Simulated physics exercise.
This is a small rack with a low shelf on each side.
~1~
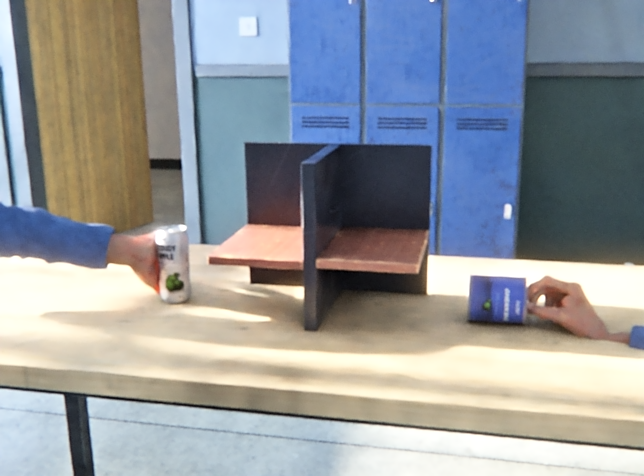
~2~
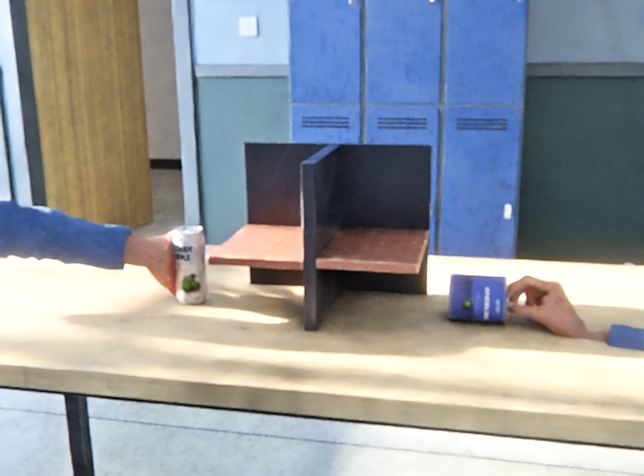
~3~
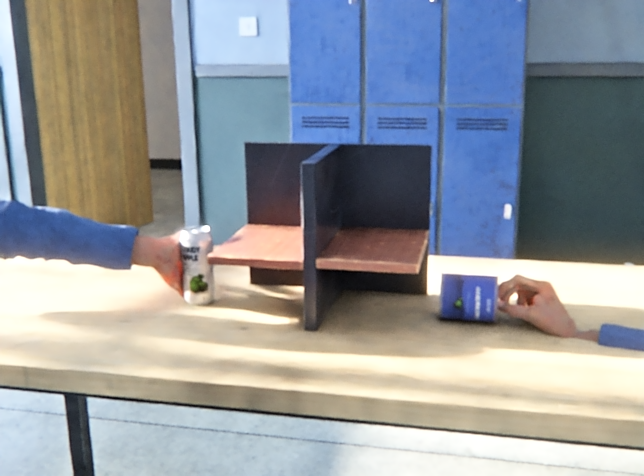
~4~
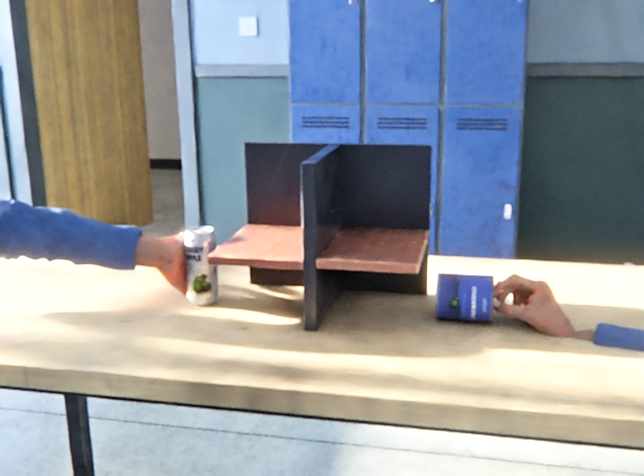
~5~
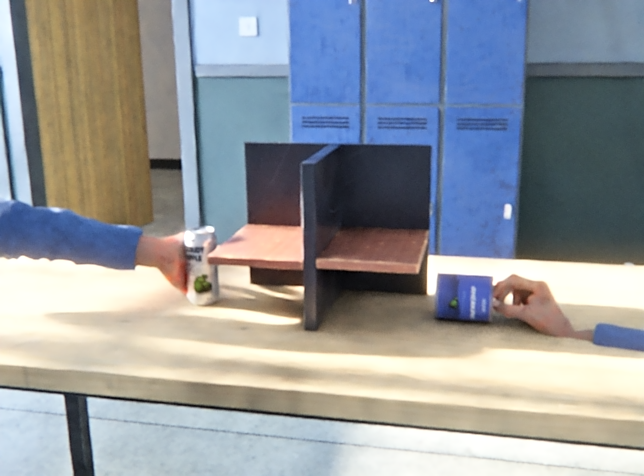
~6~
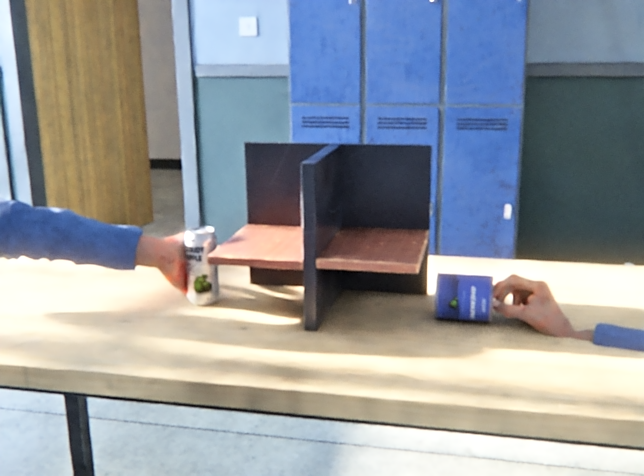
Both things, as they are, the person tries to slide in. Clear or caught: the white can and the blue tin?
Result: The white can is going to jam; the blue tin is going to sneak under.
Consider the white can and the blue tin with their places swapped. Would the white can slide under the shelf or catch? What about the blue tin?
The white can snags, while the blue tin passes beneath.
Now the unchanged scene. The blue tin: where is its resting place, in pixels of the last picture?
It comes to rest at about (393, 293) in the last picture.
Then, 0.32 s after the last picture, white can stopped at the opening near (214, 267); blue tin sliding up to the opening near (444, 296).
At rest, the white can stops at the shelf, near (214, 267); the blue tin goes under, near (393, 293).
